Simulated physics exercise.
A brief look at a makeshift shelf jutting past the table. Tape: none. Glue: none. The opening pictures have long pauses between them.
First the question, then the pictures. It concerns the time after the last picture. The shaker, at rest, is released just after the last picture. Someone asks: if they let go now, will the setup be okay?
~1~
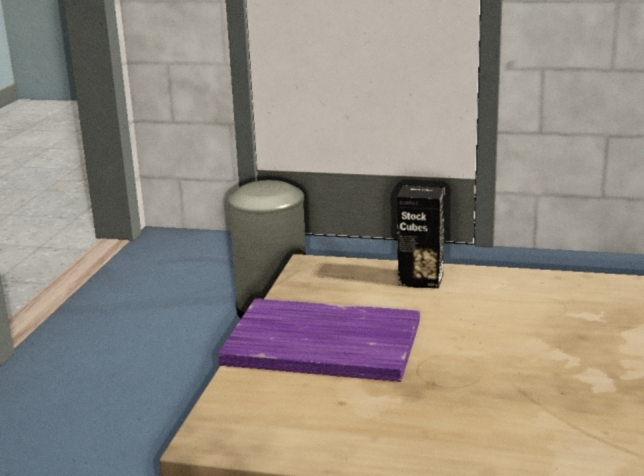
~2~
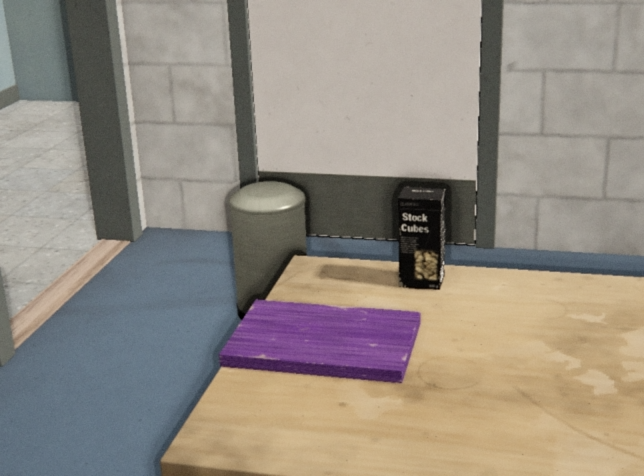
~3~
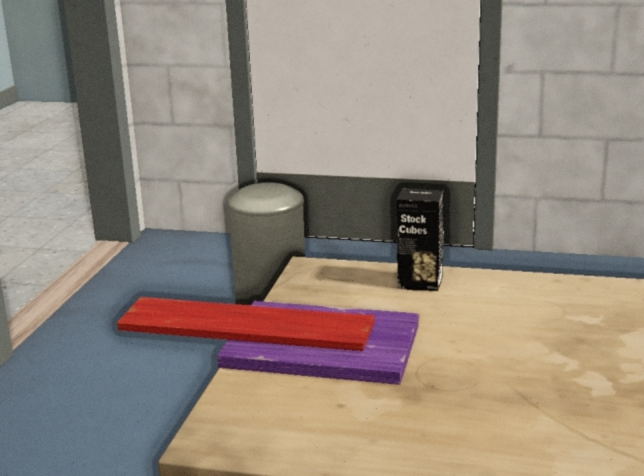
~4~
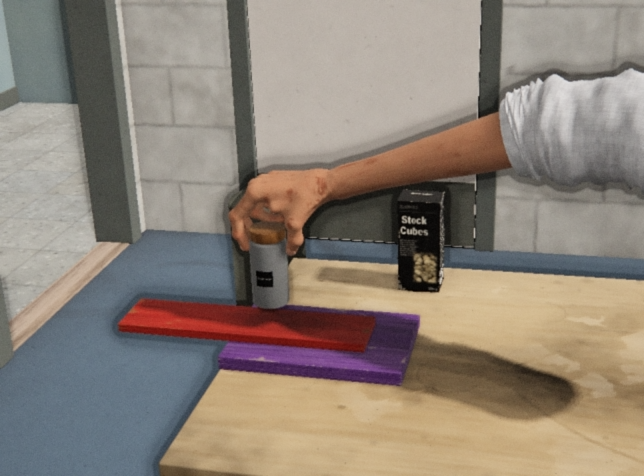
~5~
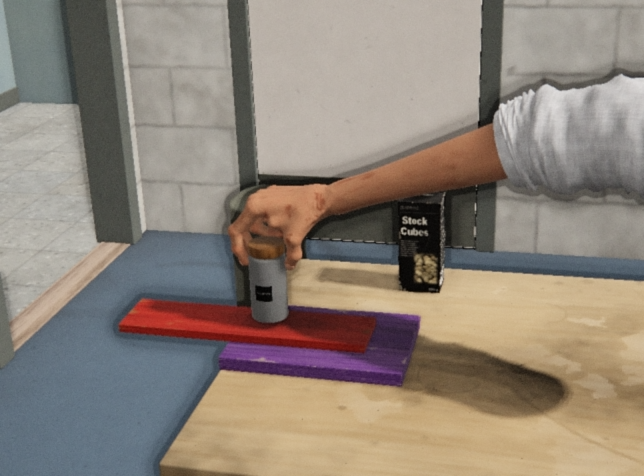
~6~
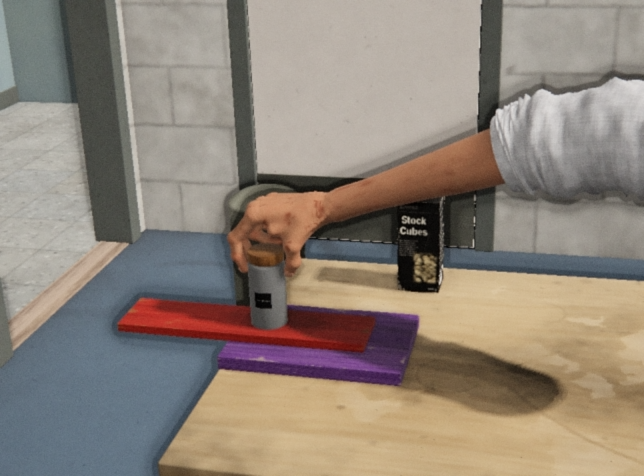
Yes, it holds.
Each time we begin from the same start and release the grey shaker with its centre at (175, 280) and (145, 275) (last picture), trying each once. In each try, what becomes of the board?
On the first try it falls; on the second try it falls.
Then, 0.60 s after the last picture, things are still on the move.
Then, 1.50 s after the last picture, as before.
Then, 2.10 s after the last picture, nothing has stirred.
At rest, all 4 in place. Seen from the same camera at the end, grey shaker near (267, 286). The board holds.
